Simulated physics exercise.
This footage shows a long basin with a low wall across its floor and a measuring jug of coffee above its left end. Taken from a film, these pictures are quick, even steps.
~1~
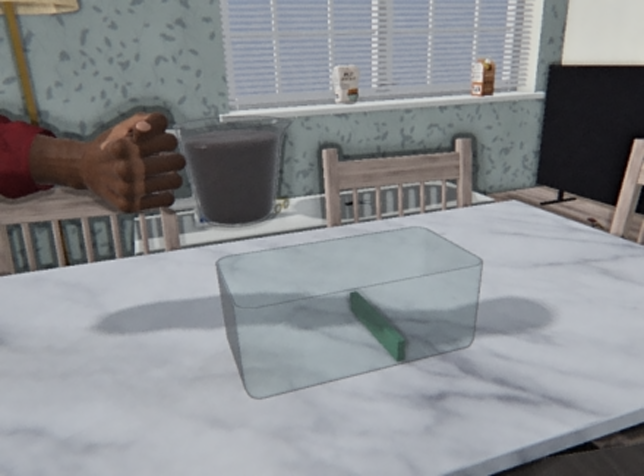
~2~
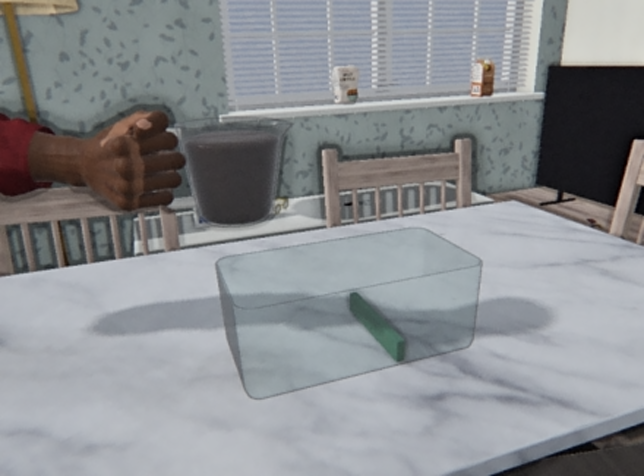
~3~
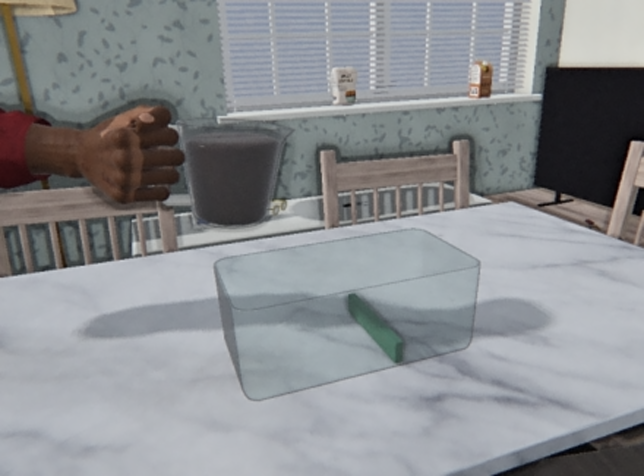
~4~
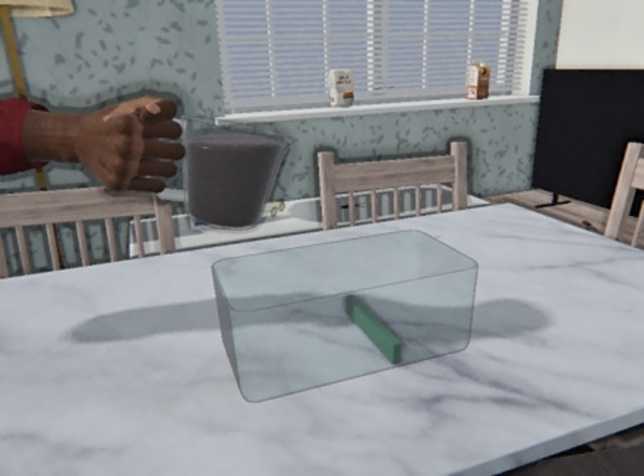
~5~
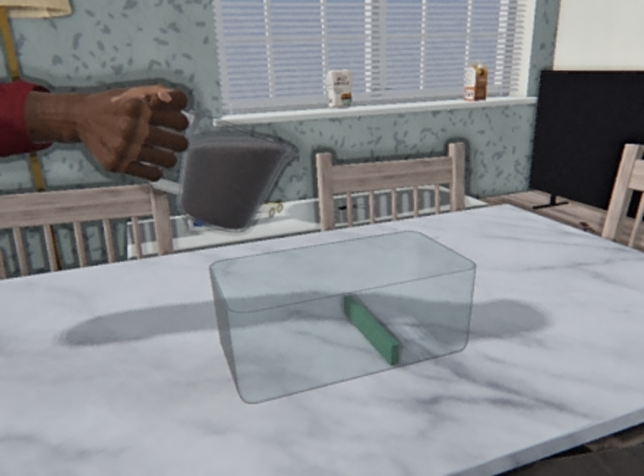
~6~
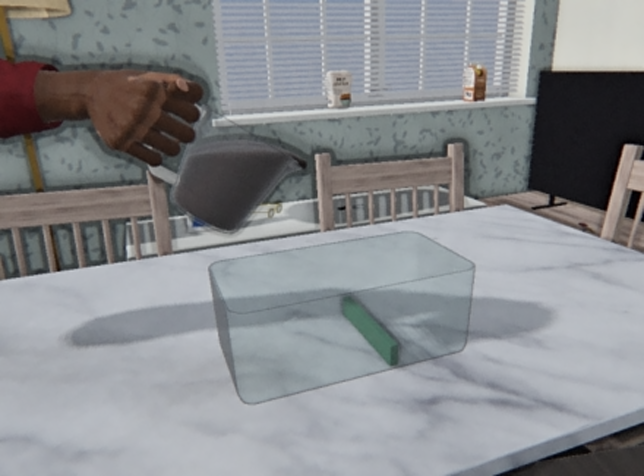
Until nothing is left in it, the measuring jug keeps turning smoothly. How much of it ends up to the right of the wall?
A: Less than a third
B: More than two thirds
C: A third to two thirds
A, less than a third.
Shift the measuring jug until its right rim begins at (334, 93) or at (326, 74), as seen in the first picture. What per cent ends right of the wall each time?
Estimate, first then second: 45 per cent and 40 per cent.
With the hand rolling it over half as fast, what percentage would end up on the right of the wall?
About 10 per cent.
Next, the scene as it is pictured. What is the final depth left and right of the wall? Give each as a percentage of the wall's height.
Close to 60 for the left and 10 for the right.
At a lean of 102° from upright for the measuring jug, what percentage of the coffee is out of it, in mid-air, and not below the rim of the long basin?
Roughly 25 per cent.
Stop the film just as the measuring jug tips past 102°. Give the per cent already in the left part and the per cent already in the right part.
Left part 35 %; right part 0 %.
A moment on, the measuring jug is tipped right over and 37 per cent is still to pour, 37 is left of the wall and 0 right of it.
Next, the measuring jug is tipped right over and 2 per cent is still to pour, 86 is left of the wall and 4 right of it.
Then the measuring jug is tipped right over and 0 per cent is still to pour, 85 is left of the wall and 10 right of it.
Later the measuring jug is tipped right over and 0 per cent is still to pour, 85 is left of the wall and 11 right of it.
At rest 84 per cent lies left of the wall, 11 right of it and 5 outside.
